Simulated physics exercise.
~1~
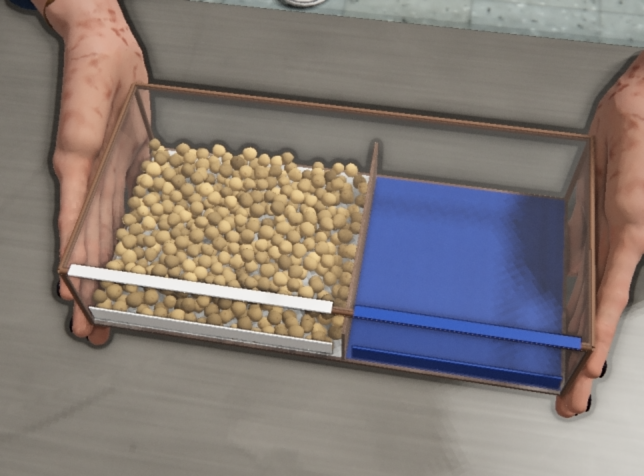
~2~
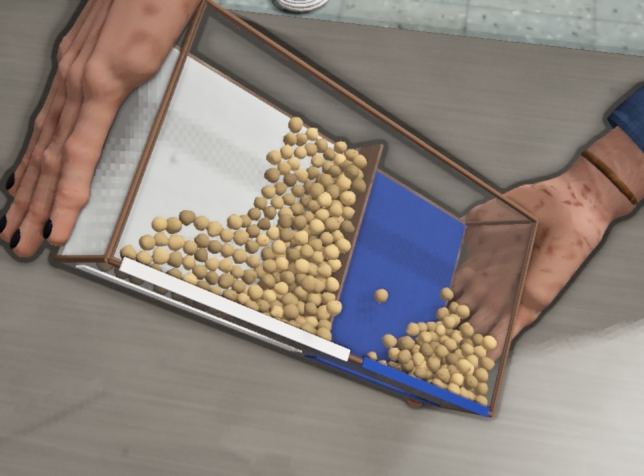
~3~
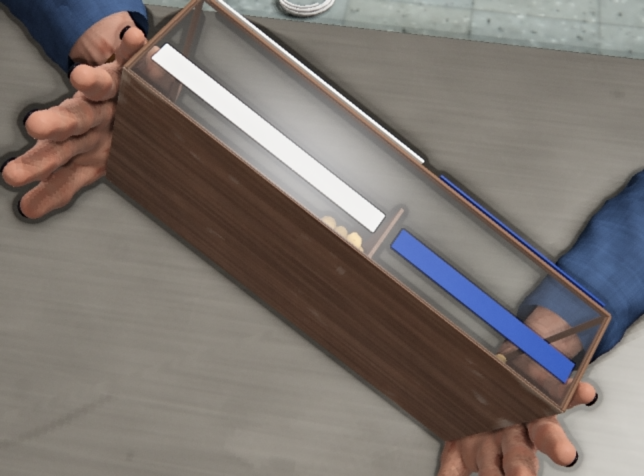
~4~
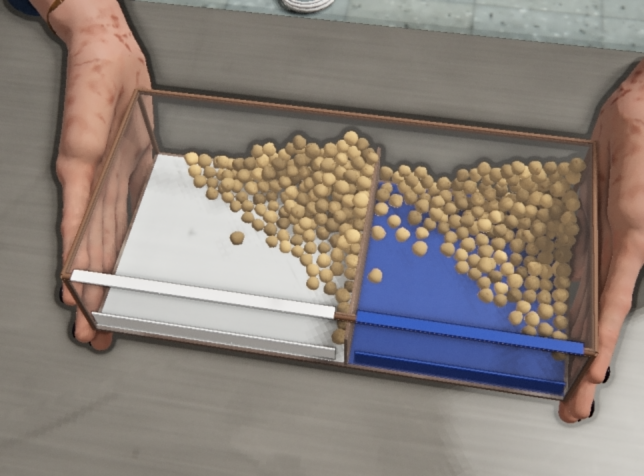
The video shows two hands holding a clear-lidded box with all its chickpeas in the white left compartment, then tilting it steeply to the right so some spill into the blue side, turning it further, and returning it level with chickpeas split about evenly between both compartments.
